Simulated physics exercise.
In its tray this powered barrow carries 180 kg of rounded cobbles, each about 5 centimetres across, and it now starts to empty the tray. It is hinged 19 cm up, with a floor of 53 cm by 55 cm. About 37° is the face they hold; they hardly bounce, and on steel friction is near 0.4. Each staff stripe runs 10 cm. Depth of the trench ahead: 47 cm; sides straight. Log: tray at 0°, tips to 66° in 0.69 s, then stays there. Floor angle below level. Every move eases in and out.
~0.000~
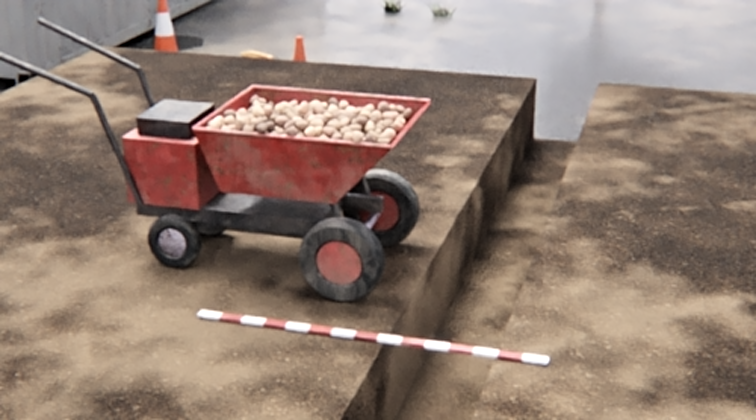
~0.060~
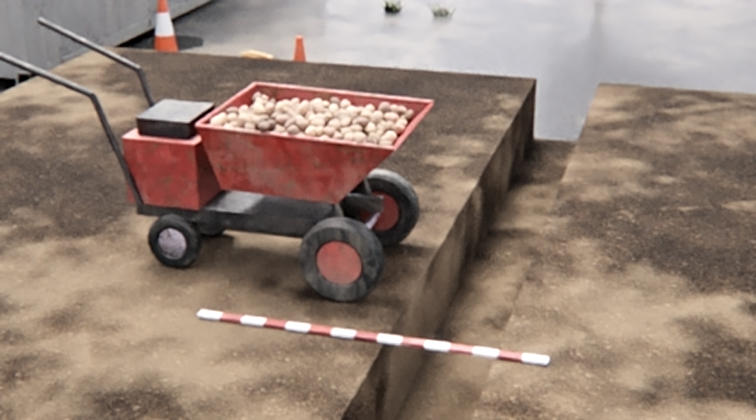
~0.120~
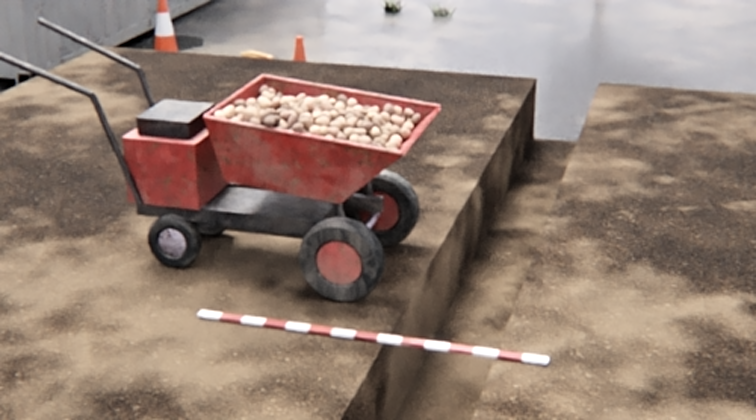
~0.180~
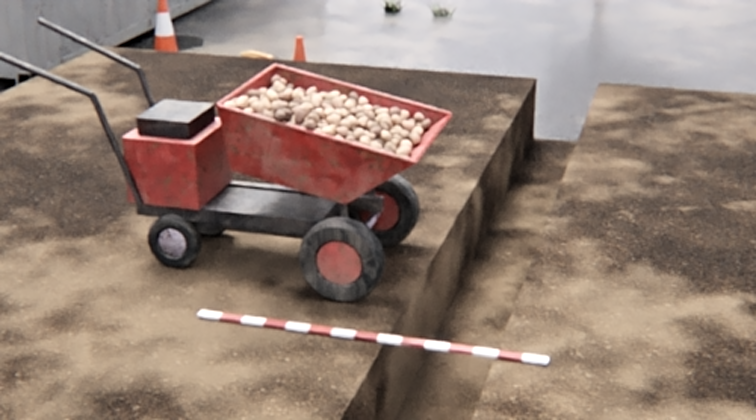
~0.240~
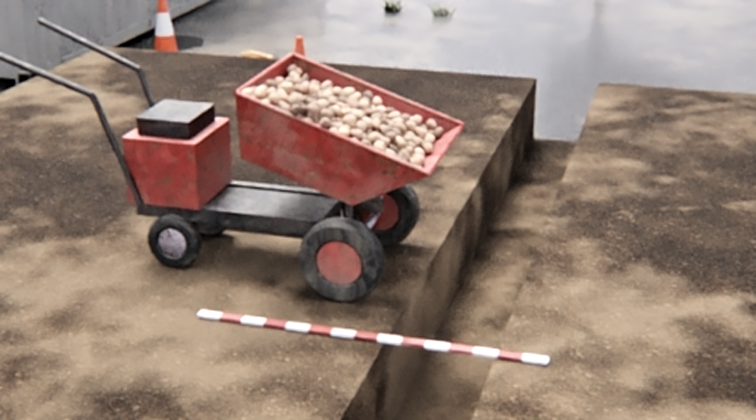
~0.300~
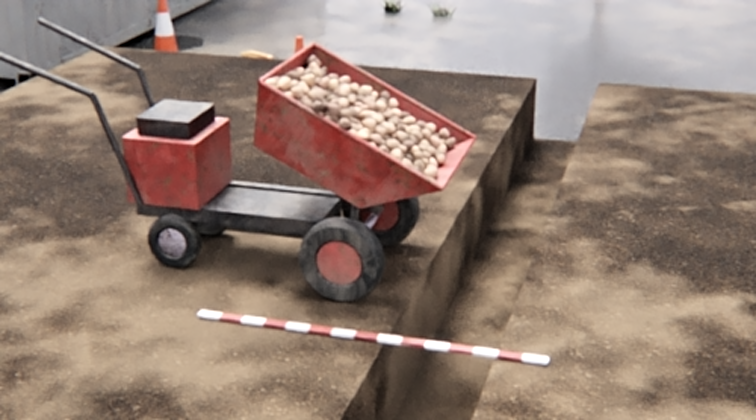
On a dirt ledge beside a straight-sided trench, a red powered barrow stood still while its tray full of rounded stones tilted steadily toward the trench, its back end rising and the stones shifting.
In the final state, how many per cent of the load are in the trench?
About 37 per cent are in the trench in the final state.
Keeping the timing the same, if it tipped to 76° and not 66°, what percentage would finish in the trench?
Near 35 per cent then.
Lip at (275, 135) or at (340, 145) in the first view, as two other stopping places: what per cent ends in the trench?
From the first place around 90 per cent, from the other around 80.
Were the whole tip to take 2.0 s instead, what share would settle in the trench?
That would give about 55 percent.
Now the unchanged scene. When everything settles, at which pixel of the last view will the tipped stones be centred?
Around (554, 288).
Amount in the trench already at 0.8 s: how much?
I'd say near 10 per cent at that time.
After 0.5 s the floor is at 56°; 100 % in the tray; the foremost stones are at (476, 220).
After 0.8 s the floor is at 66°; 73 % in the tray, 9 % in the trench, 18 % past the trench; the foremost stones are at (570, 297).
After 1.1 s the floor is at 66°; 25 % in the tray, 15 % in the trench, 60 % past the trench; the foremost stones are at (753, 313).
After 3.1 s the floor is at 66°; 0 % in the tray, 37 % in the trench, 63 % past the trench; the foremost stones are past the picture's edge.
